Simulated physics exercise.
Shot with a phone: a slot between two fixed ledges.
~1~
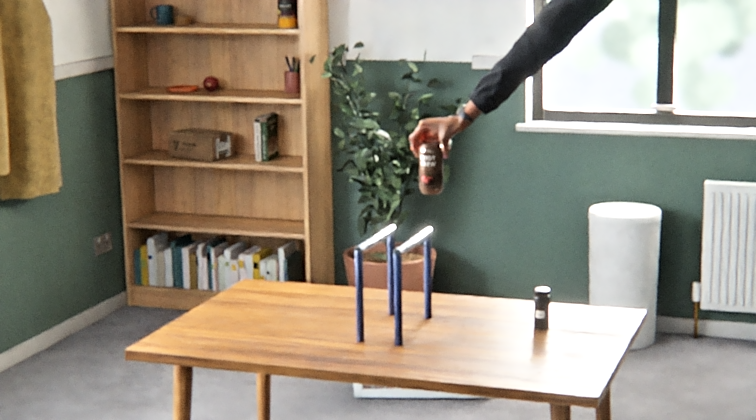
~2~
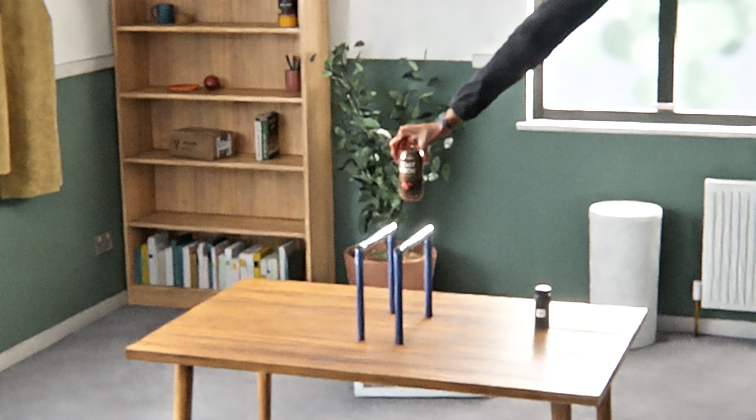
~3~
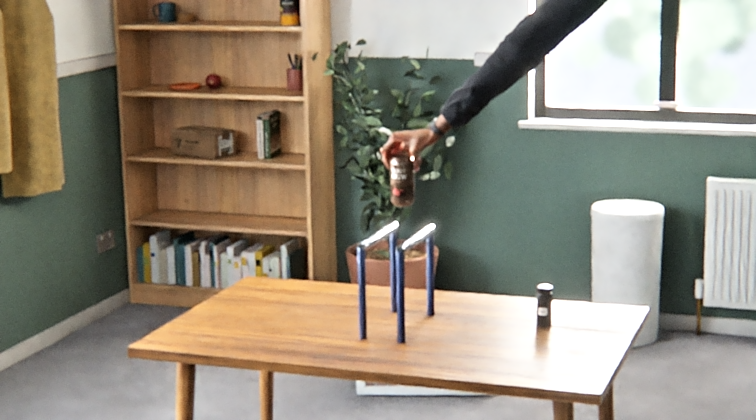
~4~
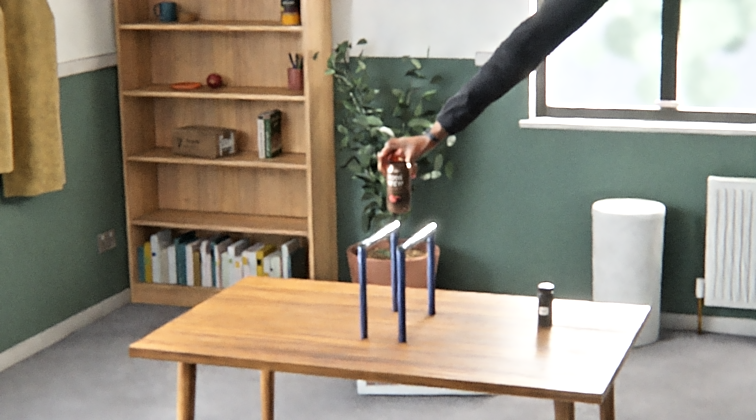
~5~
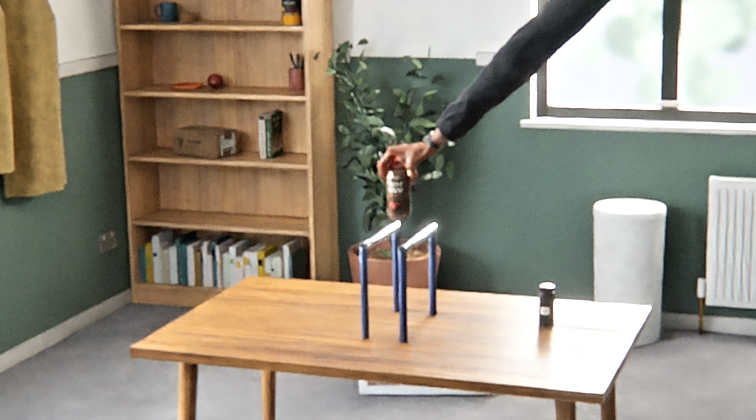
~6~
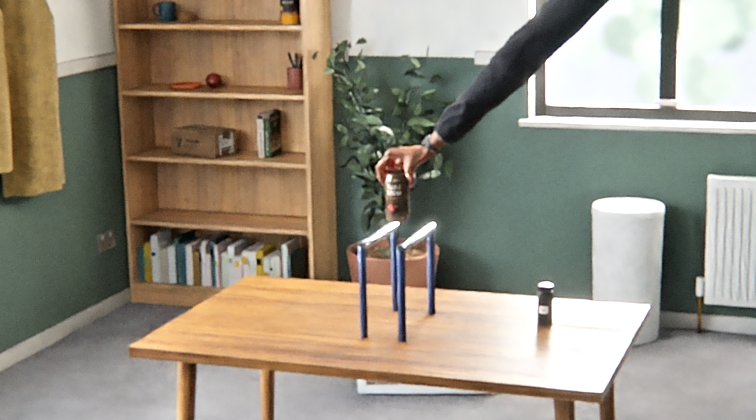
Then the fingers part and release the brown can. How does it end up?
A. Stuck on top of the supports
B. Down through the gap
(B) Down through the gap.
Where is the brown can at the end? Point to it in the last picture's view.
It finishes at around (399, 302).
Then, 0.20 s on from there, brown can shifted about its own width near (398, 216).
Then, 0.30 s on from there, brown can shifted well along near (399, 271).
Then, 0.40 s on from there, brown can shifted well along near (399, 297).
In the end, moved from the start, brown can; black shaker unmoved. At the end, from the last picture's camera, brown can near (399, 302). The can reaches the table.
